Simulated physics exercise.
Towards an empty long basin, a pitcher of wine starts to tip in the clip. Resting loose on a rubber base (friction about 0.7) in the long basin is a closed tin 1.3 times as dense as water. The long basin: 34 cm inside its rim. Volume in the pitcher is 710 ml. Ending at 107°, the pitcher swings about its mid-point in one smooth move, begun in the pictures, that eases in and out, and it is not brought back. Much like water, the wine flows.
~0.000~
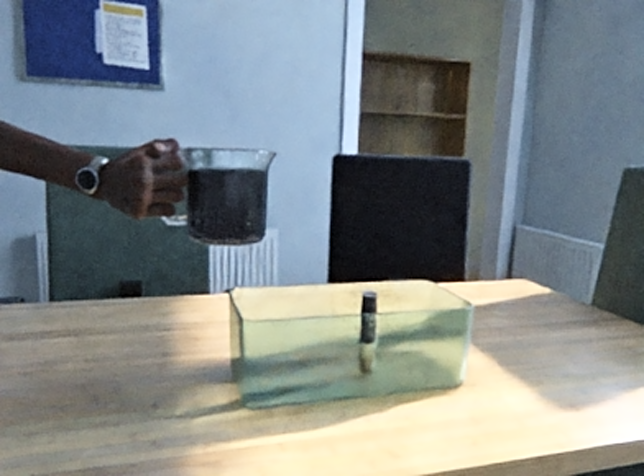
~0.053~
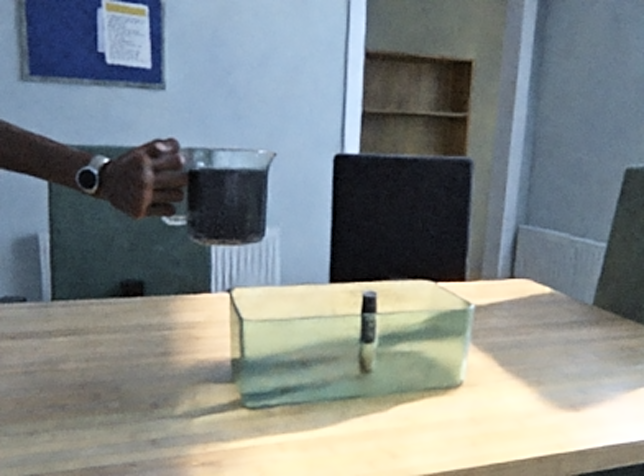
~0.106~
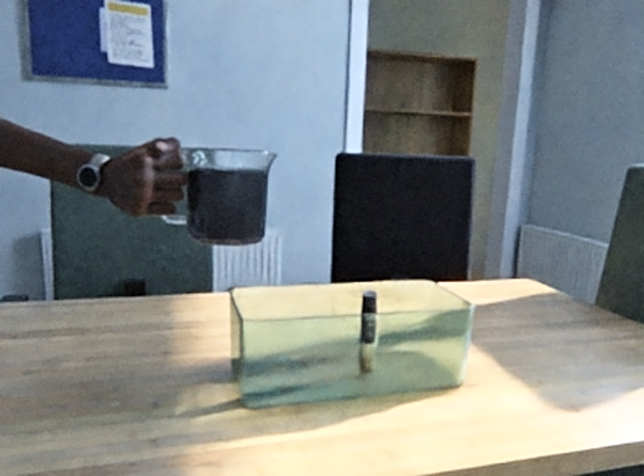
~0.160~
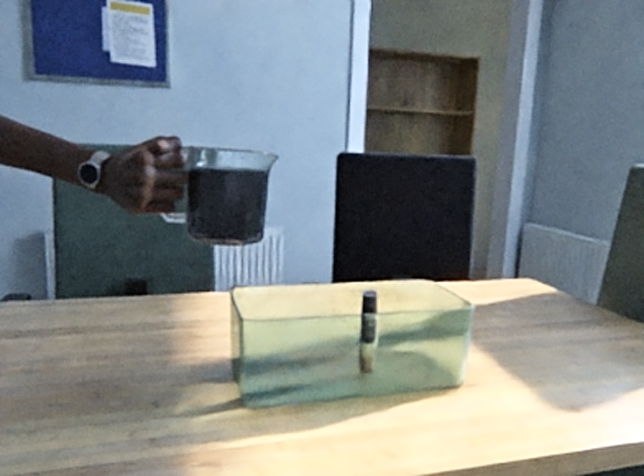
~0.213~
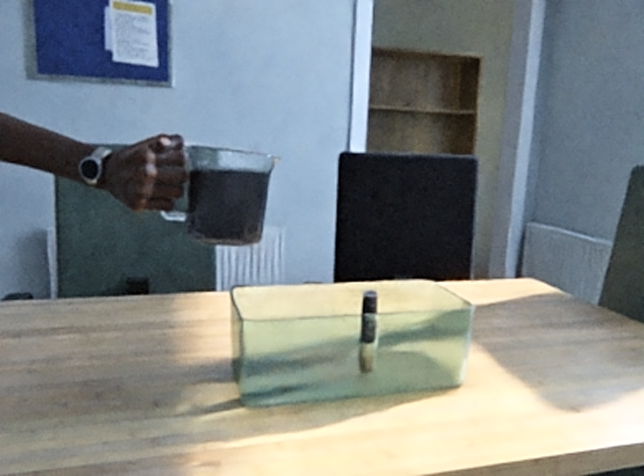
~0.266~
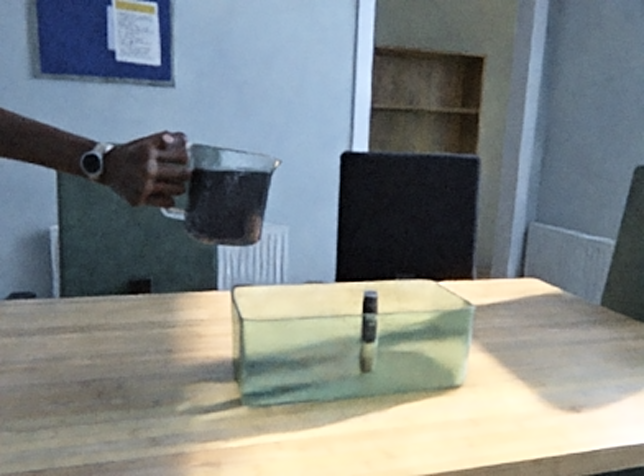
A hand wearing a watch holds a glass pitcher of dark liquid level in the air, above and to the left of a long, clear basin with a small dark-topped tin on a wooden table. The pitcher then slowly tilts slightly to the right, its liquid staying inside.
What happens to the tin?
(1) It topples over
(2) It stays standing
The answer is 2.
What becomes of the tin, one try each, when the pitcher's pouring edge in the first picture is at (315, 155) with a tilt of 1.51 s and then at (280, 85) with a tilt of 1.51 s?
The tin overturns the first time and stays vertical the second time.
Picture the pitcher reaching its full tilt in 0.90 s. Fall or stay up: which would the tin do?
The tin stays on its base.
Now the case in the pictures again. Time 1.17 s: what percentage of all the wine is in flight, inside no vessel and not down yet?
About 22 % of the total.
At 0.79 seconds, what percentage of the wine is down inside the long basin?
Some 1 per cent.
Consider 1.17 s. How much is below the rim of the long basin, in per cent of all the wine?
About 46 %.
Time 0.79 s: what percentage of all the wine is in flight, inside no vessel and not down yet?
About 10 per cent.
Then, 0.79 s in, the tilt is 57° and 89 per cent is still to pour; the tin stands where it began.
Then, 1.17 s in, the tilt is 94° and 33 per cent is still to pour; the tin stands where it began.
Then, 1.57 s in, the tilt is 107° and 2 per cent is still to pour; the tin stands where it began.
Then, 2.01 s in, the tilt is 107° and 0 per cent is still to pour; the tin stands where it began.
Finally, the tin stands where it began.
